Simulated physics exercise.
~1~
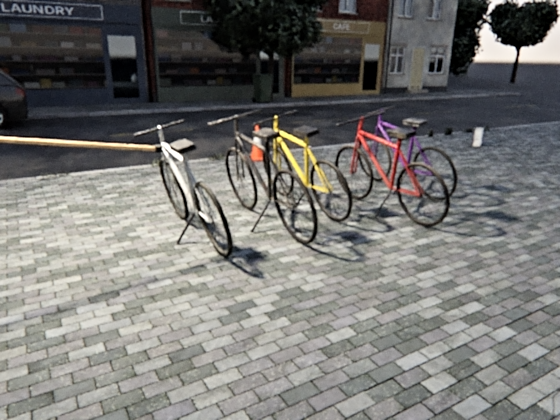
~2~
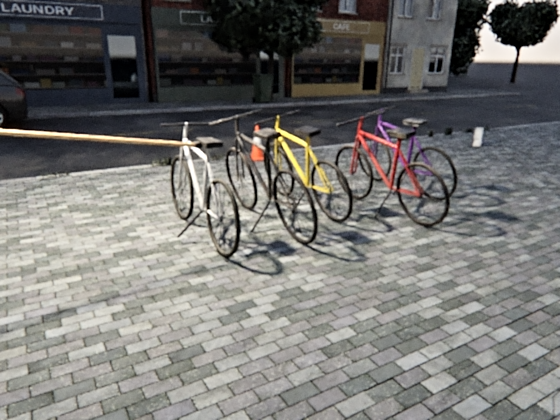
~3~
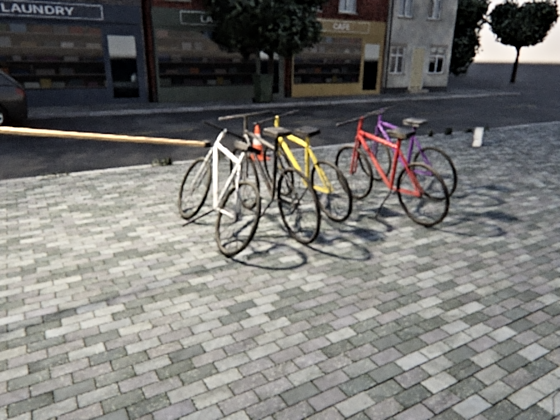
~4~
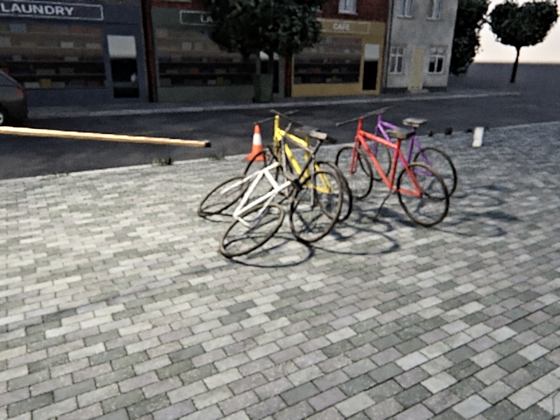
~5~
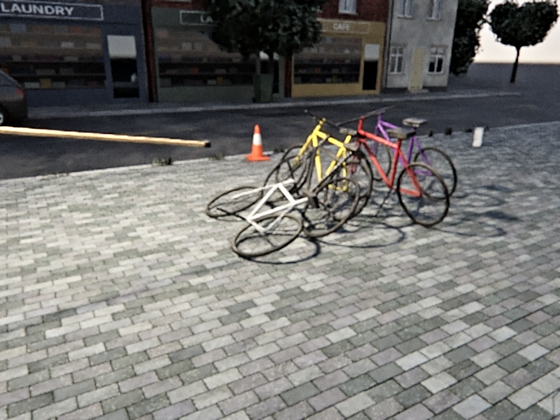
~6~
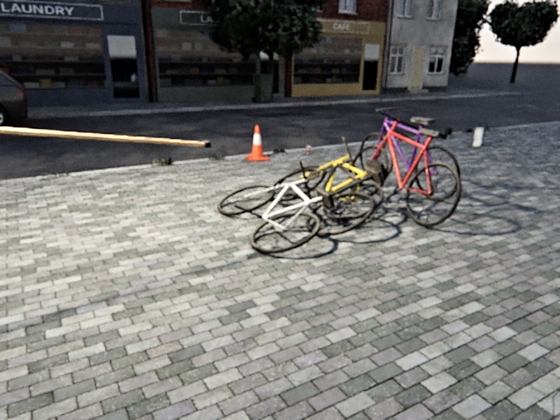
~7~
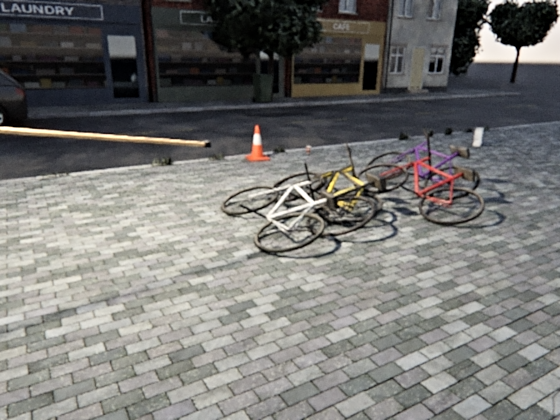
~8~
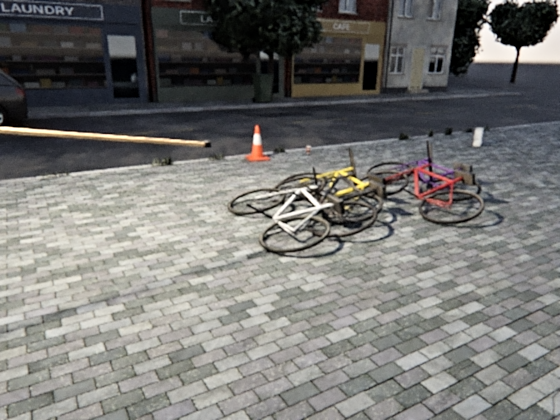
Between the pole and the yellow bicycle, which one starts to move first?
The pole starts to move first, pushing in from the left while the yellow bicycle is still standing in place. The yellow bicycle tips only later, after the white one has gone over.
